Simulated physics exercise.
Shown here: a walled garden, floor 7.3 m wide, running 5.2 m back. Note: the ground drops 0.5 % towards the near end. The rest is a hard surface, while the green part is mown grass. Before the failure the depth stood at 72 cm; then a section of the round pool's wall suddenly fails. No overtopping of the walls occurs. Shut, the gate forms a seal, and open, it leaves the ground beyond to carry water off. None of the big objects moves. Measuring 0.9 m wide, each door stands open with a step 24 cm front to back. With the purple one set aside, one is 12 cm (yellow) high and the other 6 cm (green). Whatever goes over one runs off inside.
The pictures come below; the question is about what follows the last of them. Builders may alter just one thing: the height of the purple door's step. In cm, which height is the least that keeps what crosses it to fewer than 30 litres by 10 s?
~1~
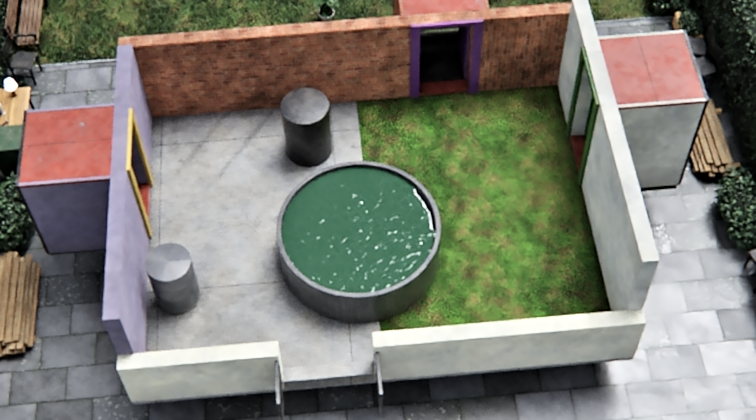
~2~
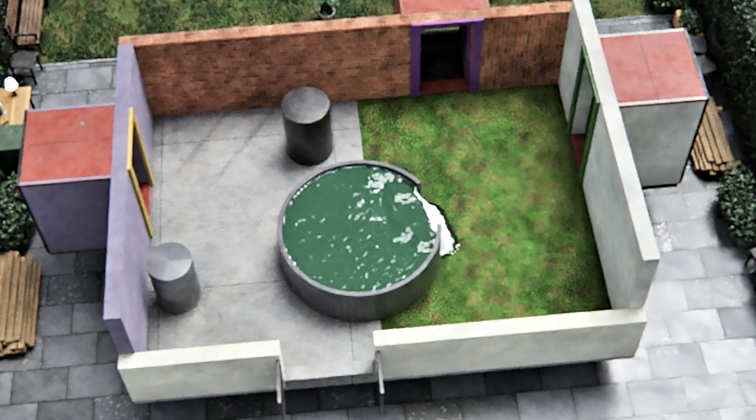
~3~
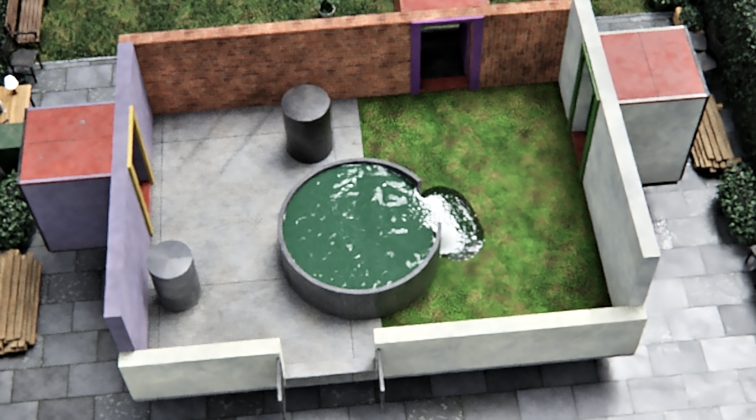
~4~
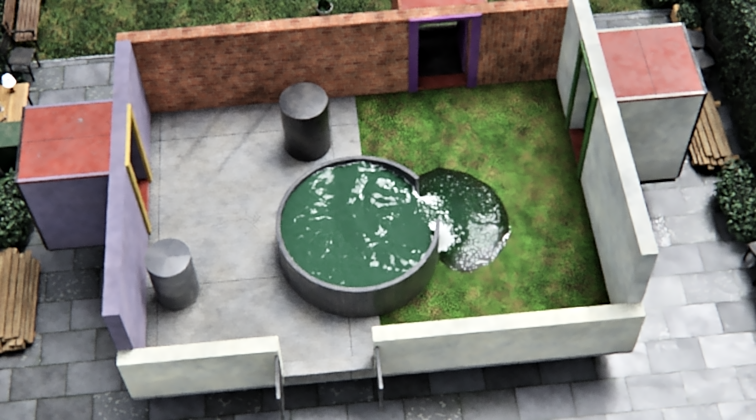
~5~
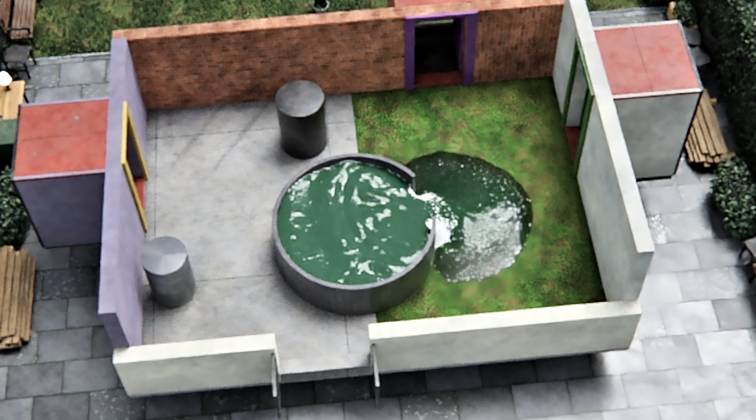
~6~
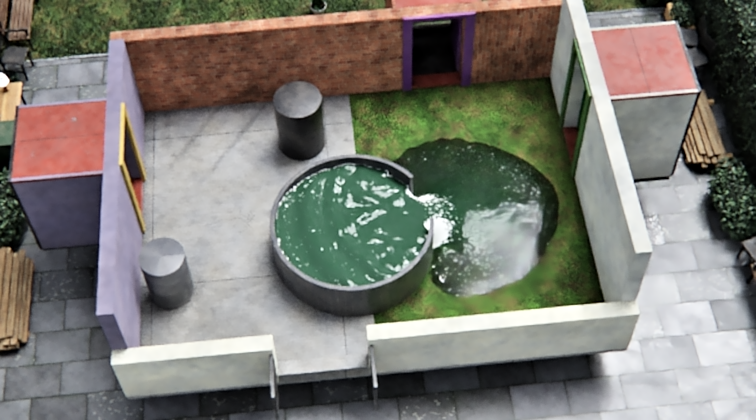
A height of about 7 cm would just do it.
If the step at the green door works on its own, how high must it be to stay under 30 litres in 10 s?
Green door, minimum about 16 cm.
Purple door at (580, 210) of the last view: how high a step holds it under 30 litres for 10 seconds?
Minimum: Close to 18 cm.
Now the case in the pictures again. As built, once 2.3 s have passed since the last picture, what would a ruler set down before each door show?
Door by door in cm - yellow 0, purple 7, green 18.
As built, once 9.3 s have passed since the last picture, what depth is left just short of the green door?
11.5 cm.
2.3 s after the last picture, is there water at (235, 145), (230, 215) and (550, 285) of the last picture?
Untouched; untouched; soaked.
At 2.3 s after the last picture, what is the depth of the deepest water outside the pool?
About 28 cm at most.
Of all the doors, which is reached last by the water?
Answer: Yellow.
Then, 0.7 s after the last picture water covers 30 % of the floor, deepest (38 cm) near (426, 220); it has not reached the purple door.
Then, 2.3 s after the last picture water covers 45 % of the floor, deepest (28 cm) near (426, 220); 7 cm at the purple door, 0 litres in over its 8 cm step.
Then, 9.3 s after the last picture water covers 95 % of the floor, deepest (13 cm) near (595, 330); 9 cm at the purple door, 15 litres in over its 8 cm step.
At the purple door as built, the water peaked near 11 cm, 3.1 s after the last picture.
Run again over the same 10 s with other heights there, 52 litres in over 5.5 cm, 21 litres over 7.5 cm. The limit of 30 litres is kept from about 7 cm up.
